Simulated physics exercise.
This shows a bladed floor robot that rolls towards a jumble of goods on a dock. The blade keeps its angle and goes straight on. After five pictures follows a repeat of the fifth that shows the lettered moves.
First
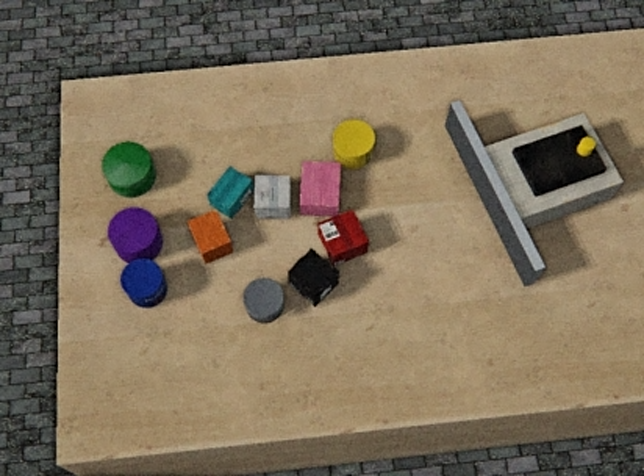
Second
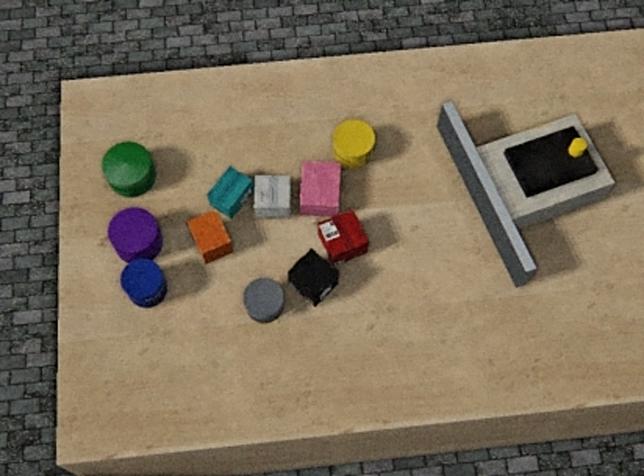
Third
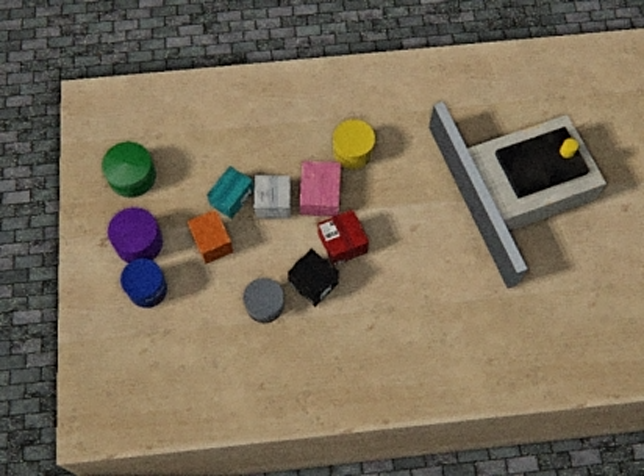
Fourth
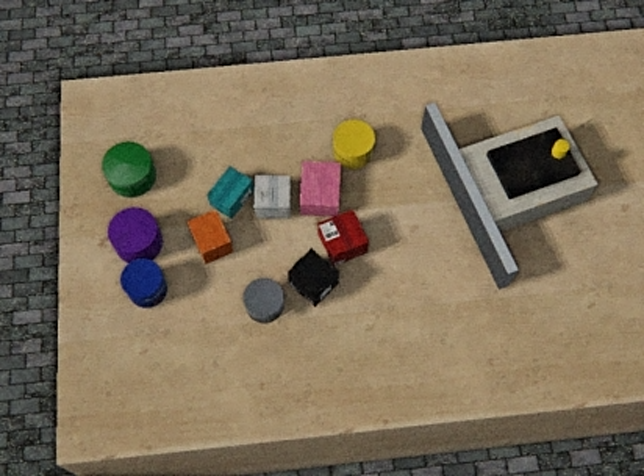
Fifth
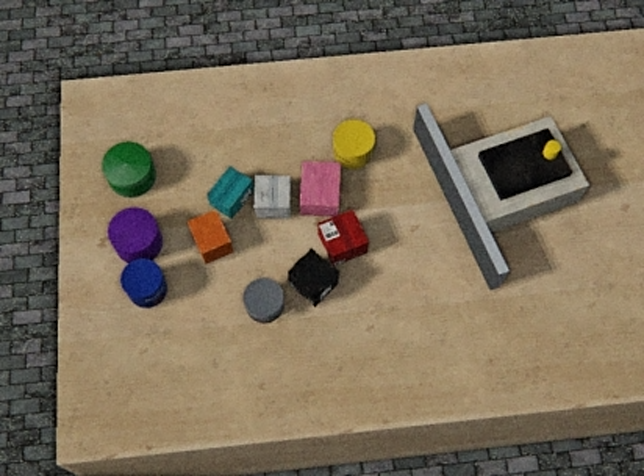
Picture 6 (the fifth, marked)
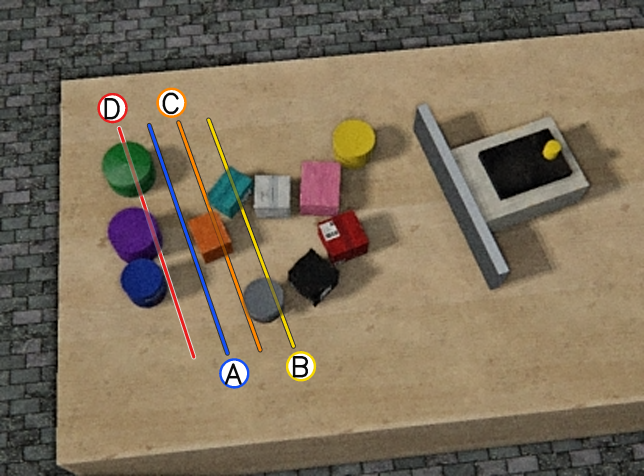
On a pale wooden dock bordered by dark grey paving, seen from high above, a jumble of goods sits at left and centre. Green, purple and blue cylinders stand left of orange, teal, white, pink, red and black blocks, with a yellow cylinder above and a grey one below. From the right, a pale robot with a slanted grey blade slides slowly left, touching nothing, while the goods and camera stay still.
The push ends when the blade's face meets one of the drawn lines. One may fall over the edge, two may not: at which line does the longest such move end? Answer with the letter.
It should halt at D.
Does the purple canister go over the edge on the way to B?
No.
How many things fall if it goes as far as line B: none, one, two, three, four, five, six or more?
In all, none.
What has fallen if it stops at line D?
The purple canister.
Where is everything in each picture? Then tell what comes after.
Orange crate (211, 237); red parcel (343, 238); pink crate (320, 189), in the first frame.
Robot (545, 162); green canister (129, 170), in the second frame.
Robot (537, 163); blue pail (145, 284), in the third frame.
Robot (528, 164); yellow pail (354, 145), in the fourth frame.
Robot (519, 165); grey pail (264, 301); white parcel (273, 197); orange crate (211, 237), in the fifth frame.
On the marked copy, A at (186, 233); B at (249, 227); C at (217, 230); D at (154, 236).
Following D. Soon after the start, robot (410, 175); yellow pail (298, 153); pink crate (314, 195).
Later, robot (301, 186); green canister (125, 168); turquoise box (160, 191).
In the end, robot (213, 194); purple canister over the edge; turquoise box (76, 201); one fallen.
As for the rest, A is within the limit but short; B is within the limit but short; C is within the limit but short.
